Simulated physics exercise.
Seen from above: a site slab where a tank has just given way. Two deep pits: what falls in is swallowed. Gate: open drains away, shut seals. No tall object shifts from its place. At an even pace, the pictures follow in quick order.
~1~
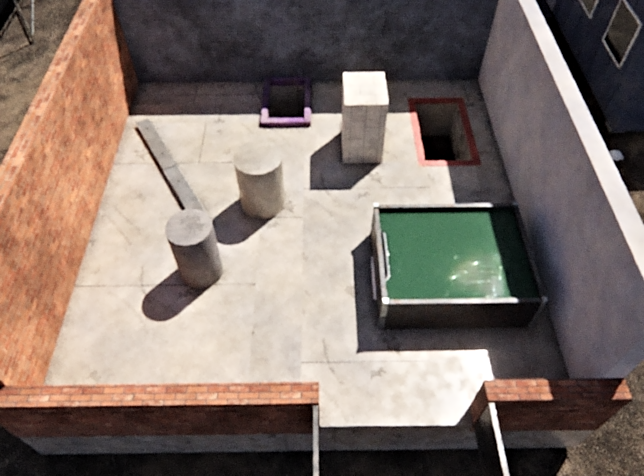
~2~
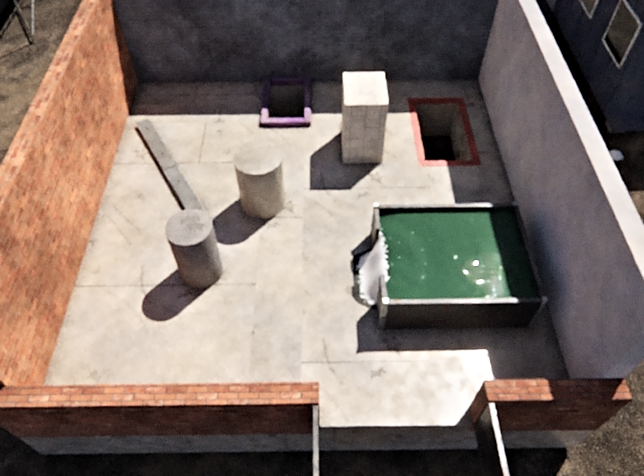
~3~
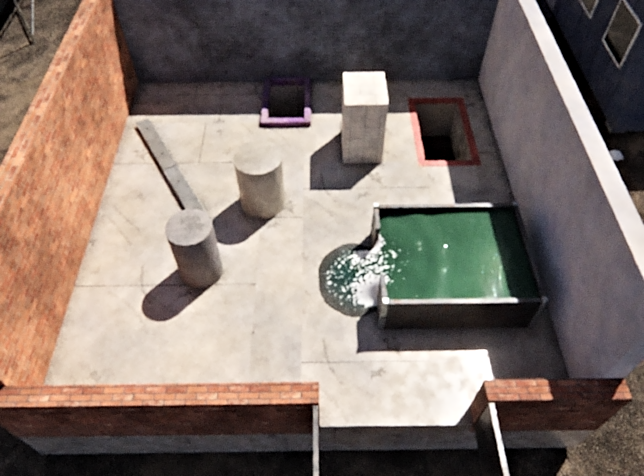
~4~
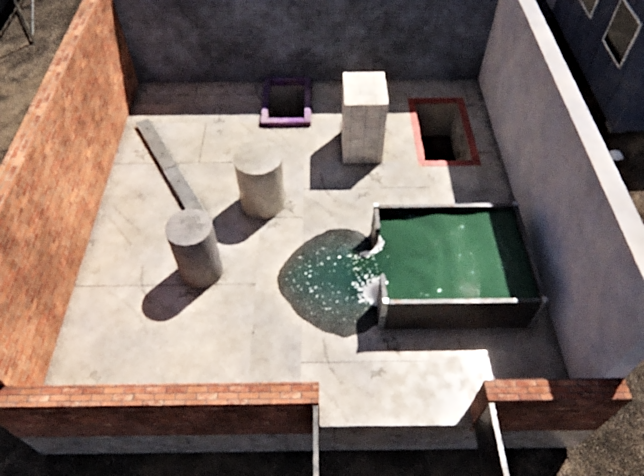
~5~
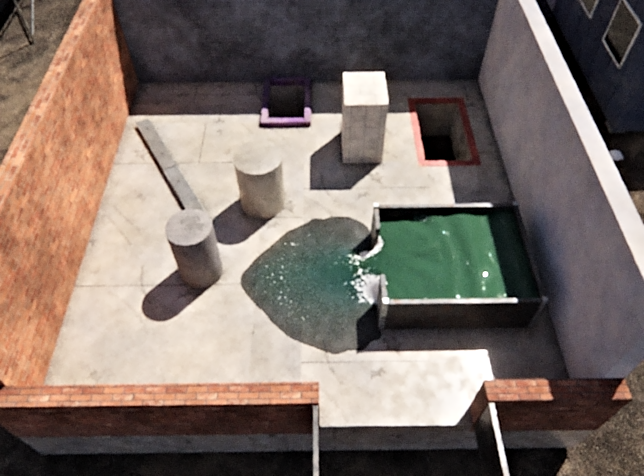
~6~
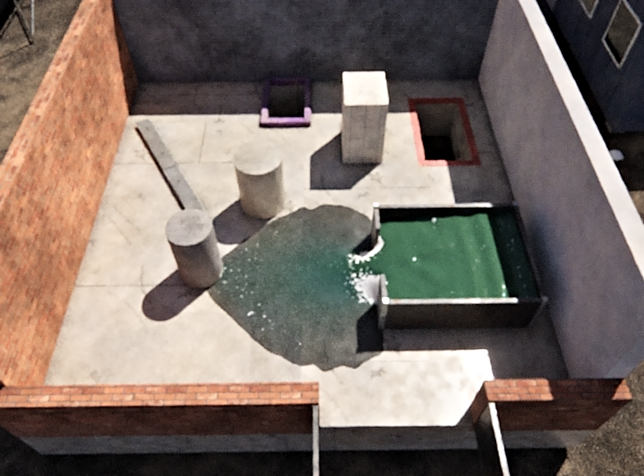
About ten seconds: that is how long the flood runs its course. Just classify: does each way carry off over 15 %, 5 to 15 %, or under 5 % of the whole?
The gate carries off under 5 %; the purple pit carries off under 5 %; the red pit carries off under 5 %.
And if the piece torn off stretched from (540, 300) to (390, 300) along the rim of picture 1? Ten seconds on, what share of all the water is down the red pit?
Red: 6 %.
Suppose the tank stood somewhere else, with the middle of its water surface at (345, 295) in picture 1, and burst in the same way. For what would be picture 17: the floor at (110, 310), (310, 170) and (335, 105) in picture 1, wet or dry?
Taking them as they were asked, they come out soaked, bone dry, bone dry.
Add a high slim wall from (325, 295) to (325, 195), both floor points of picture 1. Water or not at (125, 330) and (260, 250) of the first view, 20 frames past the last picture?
In turn, the first is submerged and the second spared.
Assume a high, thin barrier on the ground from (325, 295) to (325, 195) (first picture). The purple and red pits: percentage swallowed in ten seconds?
The purple pit takes 0 per cent and the red pit 15 per cent.
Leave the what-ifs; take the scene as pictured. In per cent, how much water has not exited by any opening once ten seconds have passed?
98 in a hundred.
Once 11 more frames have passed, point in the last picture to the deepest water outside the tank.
(37, 409).
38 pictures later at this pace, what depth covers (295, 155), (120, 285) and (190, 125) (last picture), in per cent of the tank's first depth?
In order: About 4, 10 and 2 in a hundred.
A moment on, water covers 25 % of the floor; the gate 0 %, the purple pit 0 %, the red pit 0 %.
Next, water covers 35 % of the floor; the gate 0 %, the purple pit 0 %, the red pit 0 %.
Then, water covers 50 % of the floor; the gate 0 %, the purple pit 0 %, the red pit 0 %.
Later, water covers 55 % of the floor; the gate 0 %, the purple pit 0 %, the red pit 0 %.
In the end, water covers 70 % of the floor; the gate 2 %, the purple pit 0 %, the red pit 0 %.
